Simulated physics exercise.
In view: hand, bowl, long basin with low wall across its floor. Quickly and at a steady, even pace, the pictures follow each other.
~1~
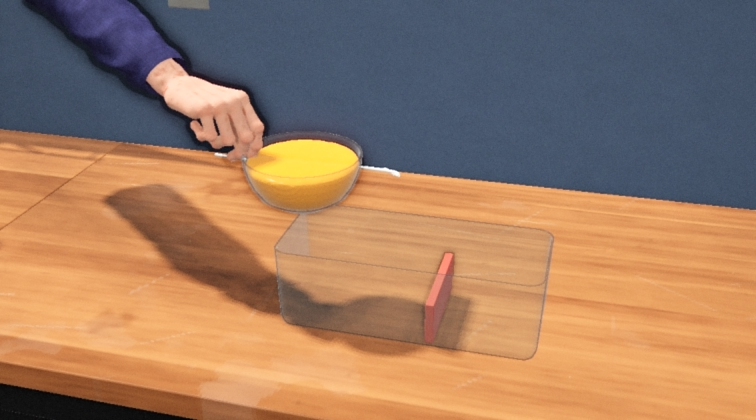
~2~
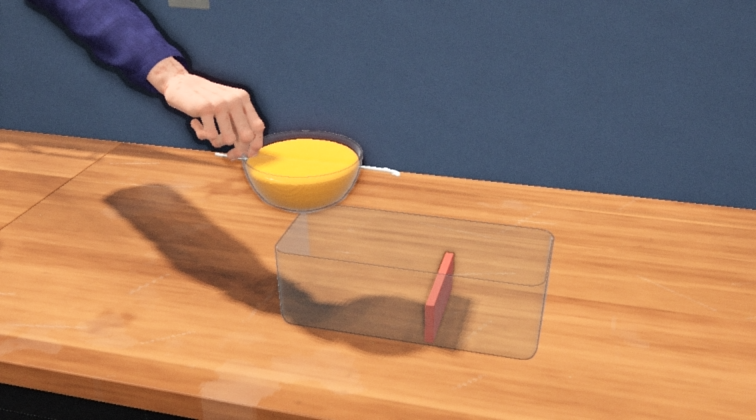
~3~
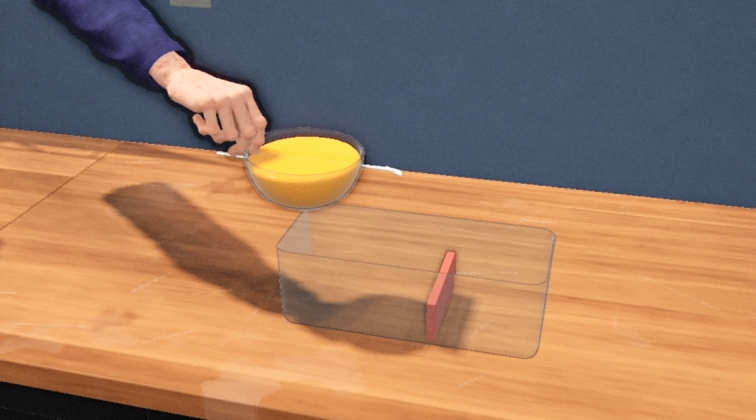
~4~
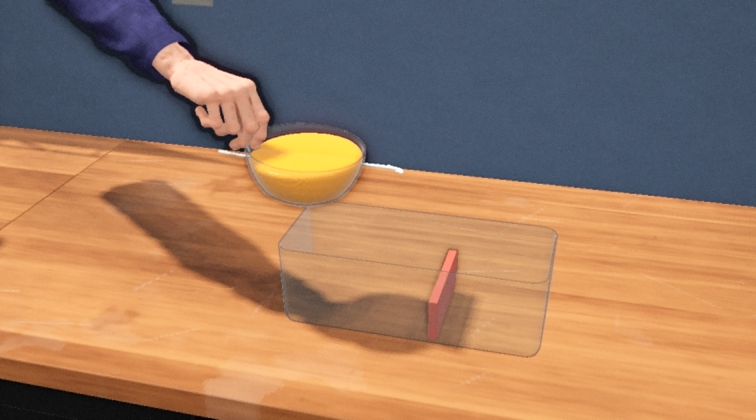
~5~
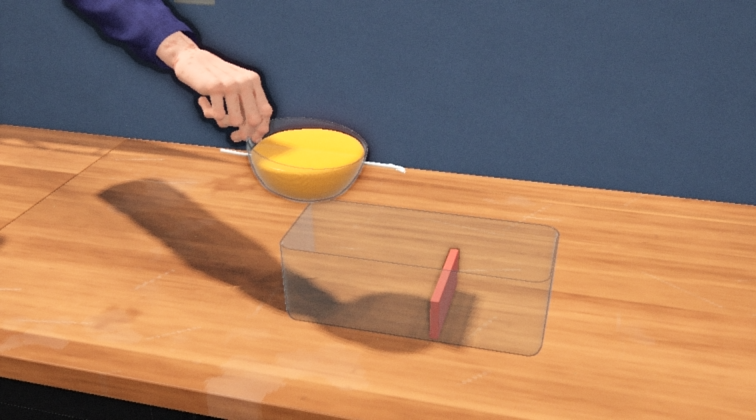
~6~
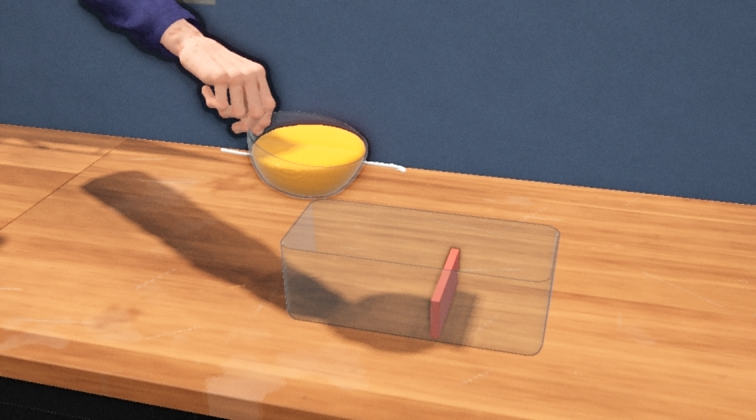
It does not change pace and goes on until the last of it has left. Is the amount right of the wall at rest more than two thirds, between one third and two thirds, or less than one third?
Most likely one third to two thirds will rest right of the wall.
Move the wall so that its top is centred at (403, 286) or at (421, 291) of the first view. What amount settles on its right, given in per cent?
You'd get roughly 90 per cent the first time and roughly 75 per cent the second.
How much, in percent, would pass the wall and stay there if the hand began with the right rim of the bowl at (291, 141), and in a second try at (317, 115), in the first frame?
Estimate, first then second: 5 per cent and 5 per cent.
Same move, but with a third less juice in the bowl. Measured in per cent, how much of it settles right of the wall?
Some 25 parts in a hundred, give or take.
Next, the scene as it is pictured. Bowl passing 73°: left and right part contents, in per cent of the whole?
Left: 20 %. Right: 0 %.
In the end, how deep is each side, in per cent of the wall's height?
Left part: 20 per cent, right part: 30 per cent.
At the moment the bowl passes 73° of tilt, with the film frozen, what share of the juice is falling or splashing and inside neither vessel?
Around 45 in a hundred.
A moment on, the bowl is tipped part way and 36 per cent is still to pour, 20 is left of the wall and 0 right of it.
Next, the bowl is tipped right over and 0 per cent is still to pour, 48 is left of the wall and 46 right of it.
Then the bowl is tipped right over and 0 per cent is still to pour, 54 is left of the wall and 45 right of it.
Later the bowl is tipped right over and 0 per cent is still to pour, 54 is left of the wall and 45 right of it.
In the end 54 per cent lies left of the wall, 45 right of it and 1 outside.
